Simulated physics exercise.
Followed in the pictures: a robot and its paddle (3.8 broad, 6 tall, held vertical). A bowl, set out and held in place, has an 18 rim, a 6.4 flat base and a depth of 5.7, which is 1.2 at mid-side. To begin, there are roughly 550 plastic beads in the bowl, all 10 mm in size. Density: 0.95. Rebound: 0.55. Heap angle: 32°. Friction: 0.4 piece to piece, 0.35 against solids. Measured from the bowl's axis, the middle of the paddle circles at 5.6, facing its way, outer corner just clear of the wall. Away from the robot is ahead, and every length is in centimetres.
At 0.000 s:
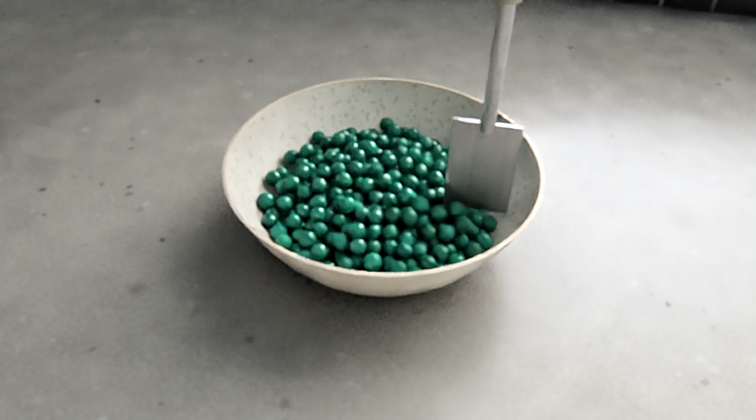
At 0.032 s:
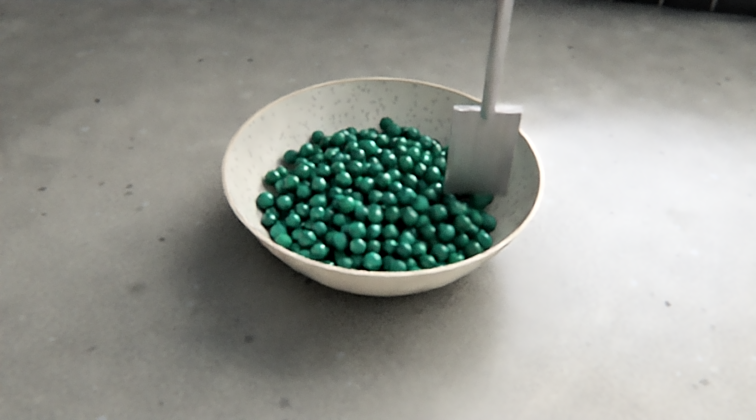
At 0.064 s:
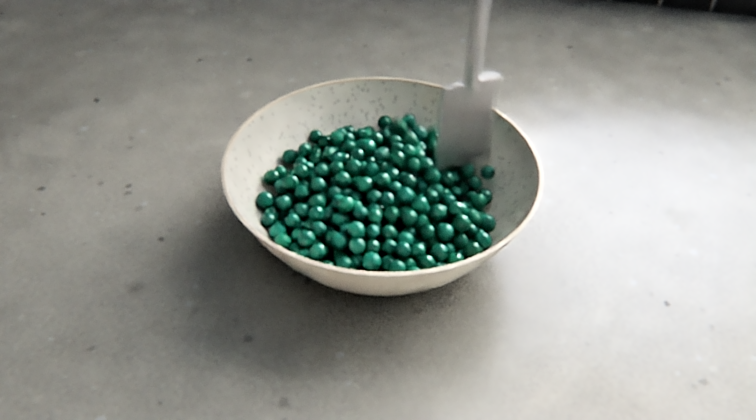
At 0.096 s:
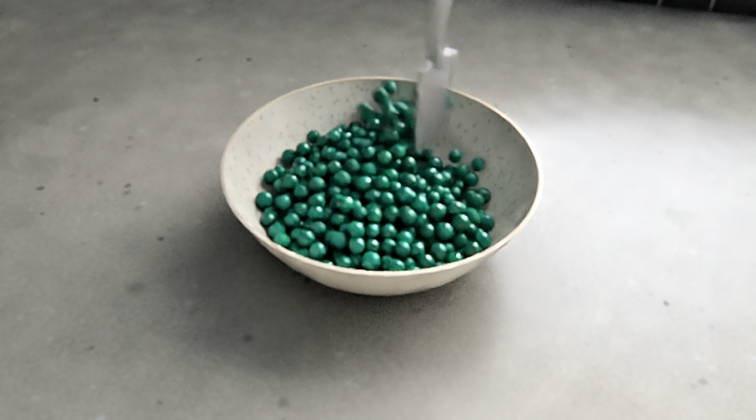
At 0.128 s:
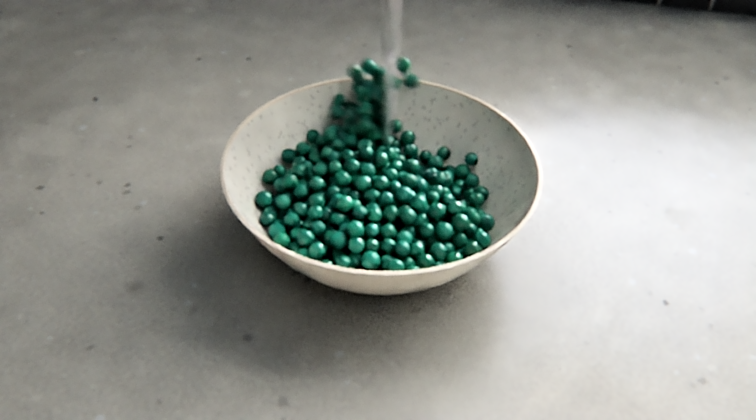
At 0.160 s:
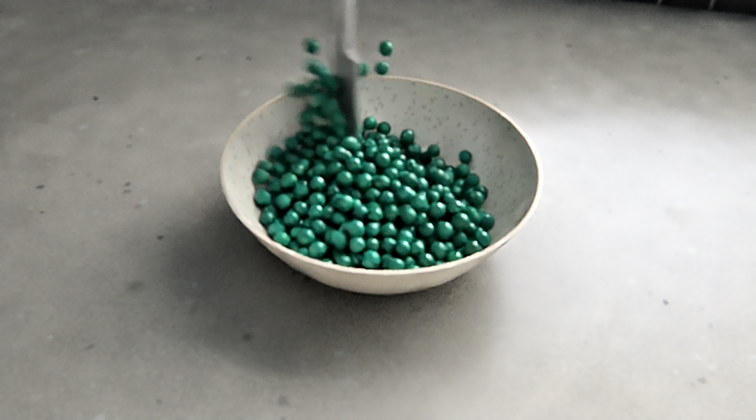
A grey paddle sweeps leftward around a pale bowl's back, pushing and tossing green beads.
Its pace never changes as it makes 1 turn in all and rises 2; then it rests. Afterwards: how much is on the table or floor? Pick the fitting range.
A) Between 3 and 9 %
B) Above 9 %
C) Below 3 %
Between 3 and 9 %.
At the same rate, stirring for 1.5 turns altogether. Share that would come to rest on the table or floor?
Roughly 10 percent would end up there.
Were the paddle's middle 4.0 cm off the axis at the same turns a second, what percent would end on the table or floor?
That would make it around 25 percent.
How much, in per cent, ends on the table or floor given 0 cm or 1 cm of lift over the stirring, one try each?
Close to 20 percent and close to 10 percent.
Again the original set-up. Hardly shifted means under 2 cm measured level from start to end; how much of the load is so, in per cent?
About 85 percent.
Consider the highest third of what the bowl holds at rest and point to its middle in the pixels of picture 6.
Roughly pixel (367, 207).
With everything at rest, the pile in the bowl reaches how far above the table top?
The peak stands near 5.0 centimetres up.
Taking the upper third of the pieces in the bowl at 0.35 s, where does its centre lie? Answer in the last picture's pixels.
I'd put it close to (365, 207).
After 0.26 s, 212° round, highest piece 9 above the table; 526 in the bowl, 5 on the table or floor, 18 in flight or on the tool.
After 0.35 s, 299° round, highest piece 7 above the table; 518 in the bowl, 23 on the table or floor, 8 in flight or on the tool.
After 0.60 s, 0° round, highest piece 5 above the table; 518 in the bowl, 31 on the table or floor.
After 1.30 s, 0° round, highest piece 5 above the table; 518 in the bowl, 31 on the table or floor.
At rest, 518 in the bowl, 31 on the table or floor. That is 6 % on the table or floor.
